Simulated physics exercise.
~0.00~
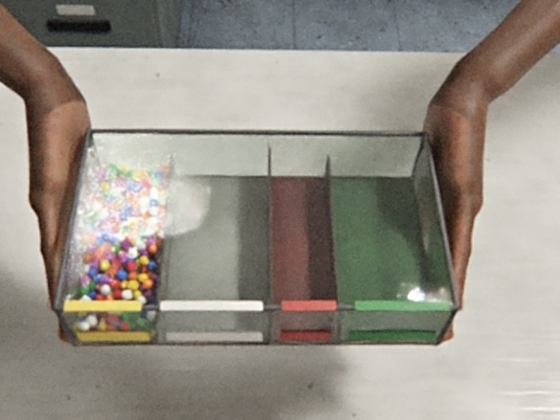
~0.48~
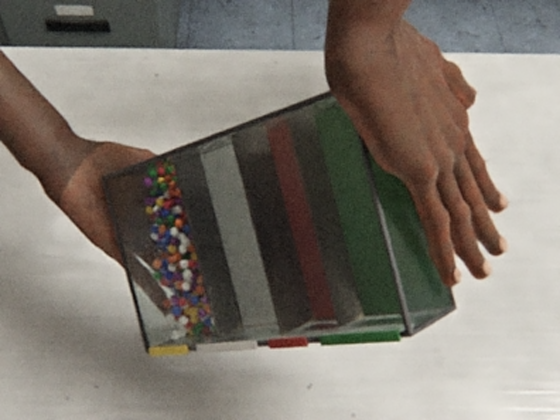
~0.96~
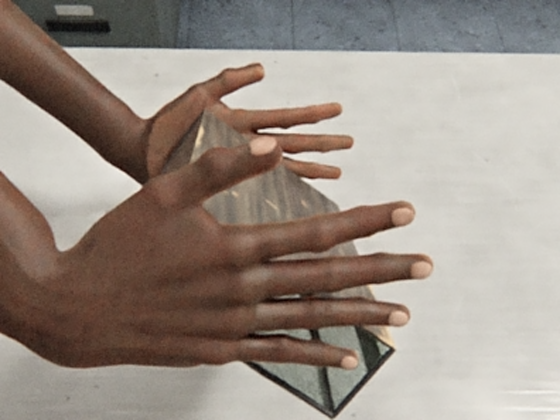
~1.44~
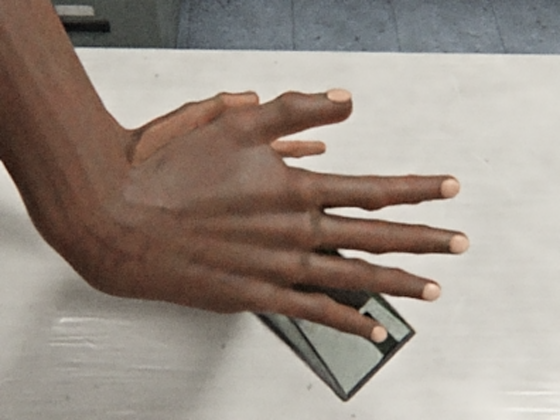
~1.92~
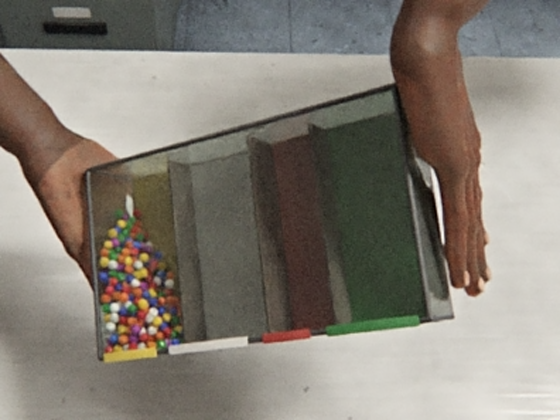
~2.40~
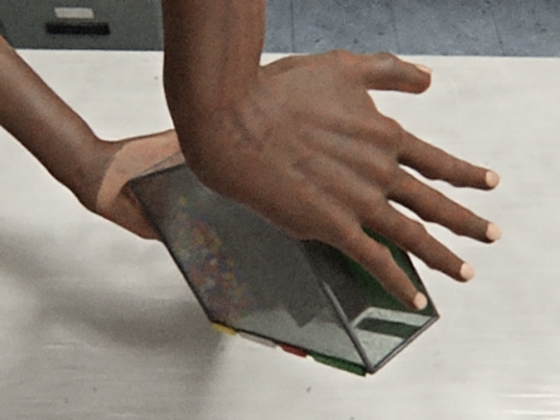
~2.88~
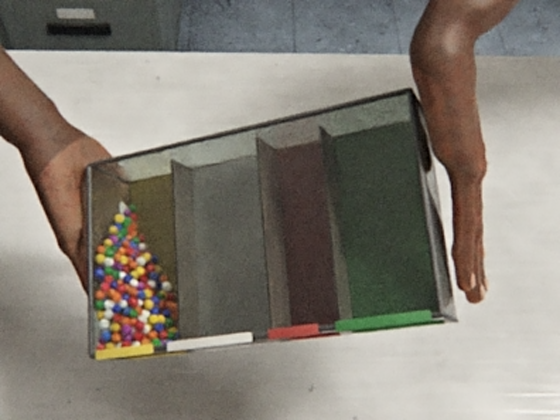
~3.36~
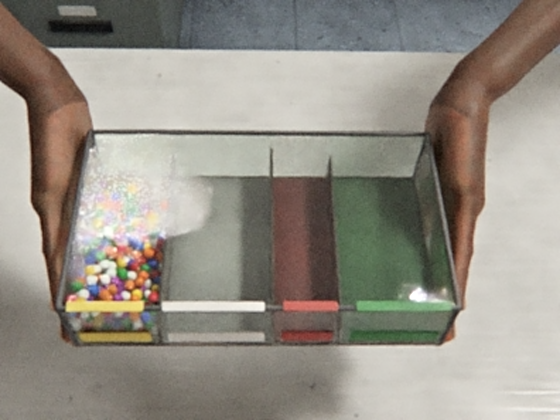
Clear lidded box of colourful beads tipping steeply between two hands, swinging back, tilting again, then levelling, beads still in yellow section.
